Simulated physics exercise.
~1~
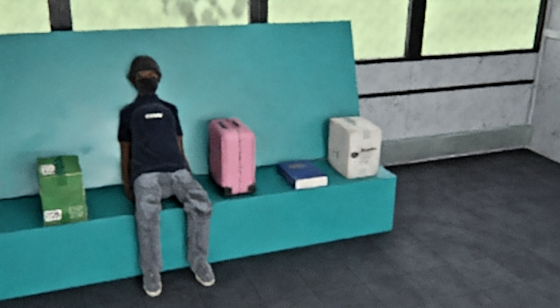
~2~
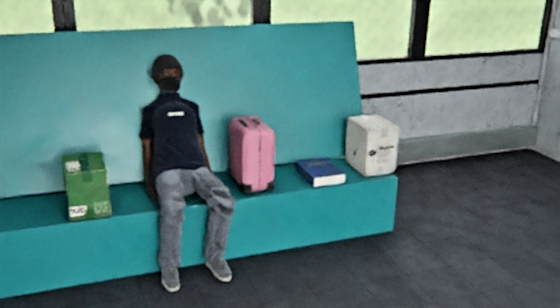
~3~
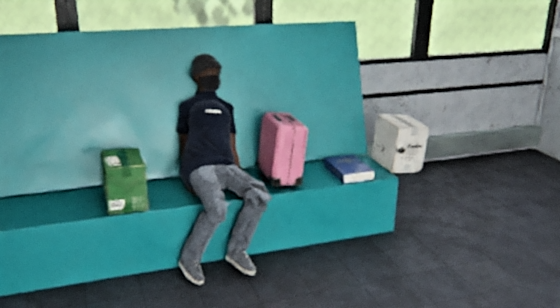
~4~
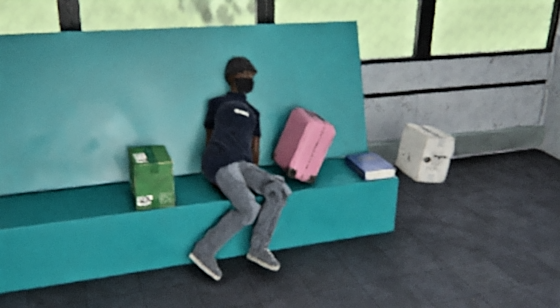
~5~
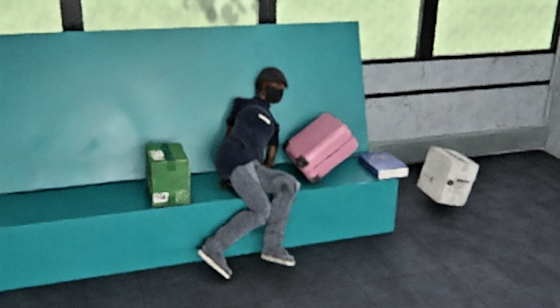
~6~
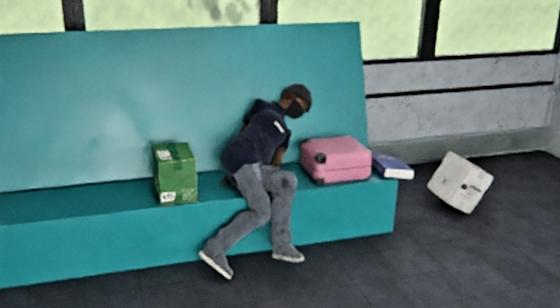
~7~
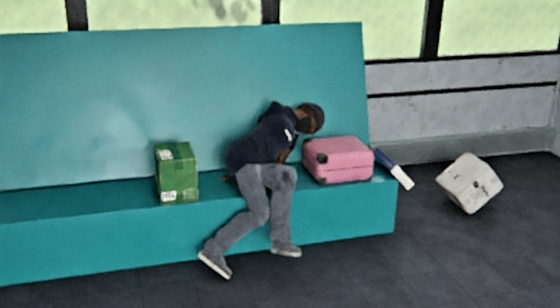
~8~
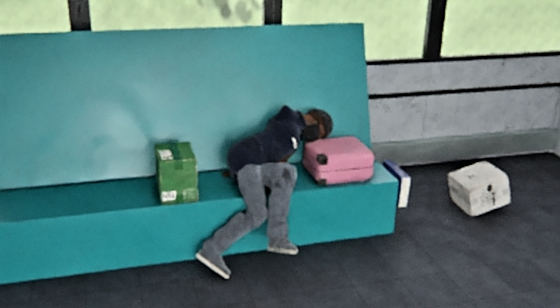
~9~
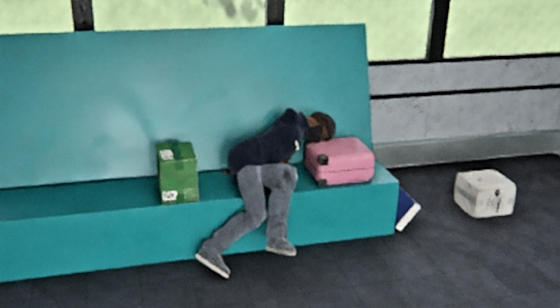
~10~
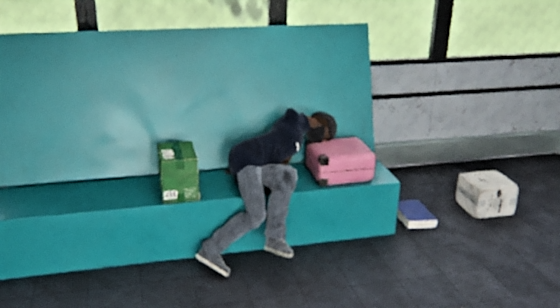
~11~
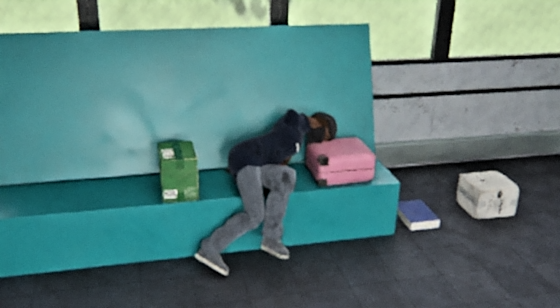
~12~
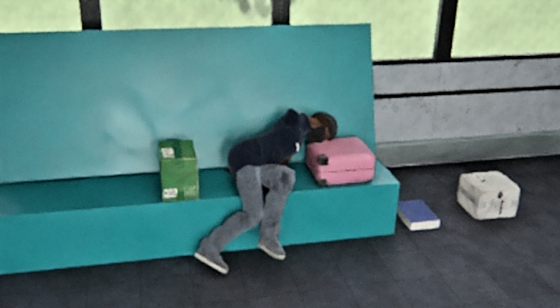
A person in a dark cap sat on a teal bench, then slid right and slumped against a pink suitcase that had tipped over, while a white box and a blue book tumbled off the end onto the floor and a green box stayed upright.
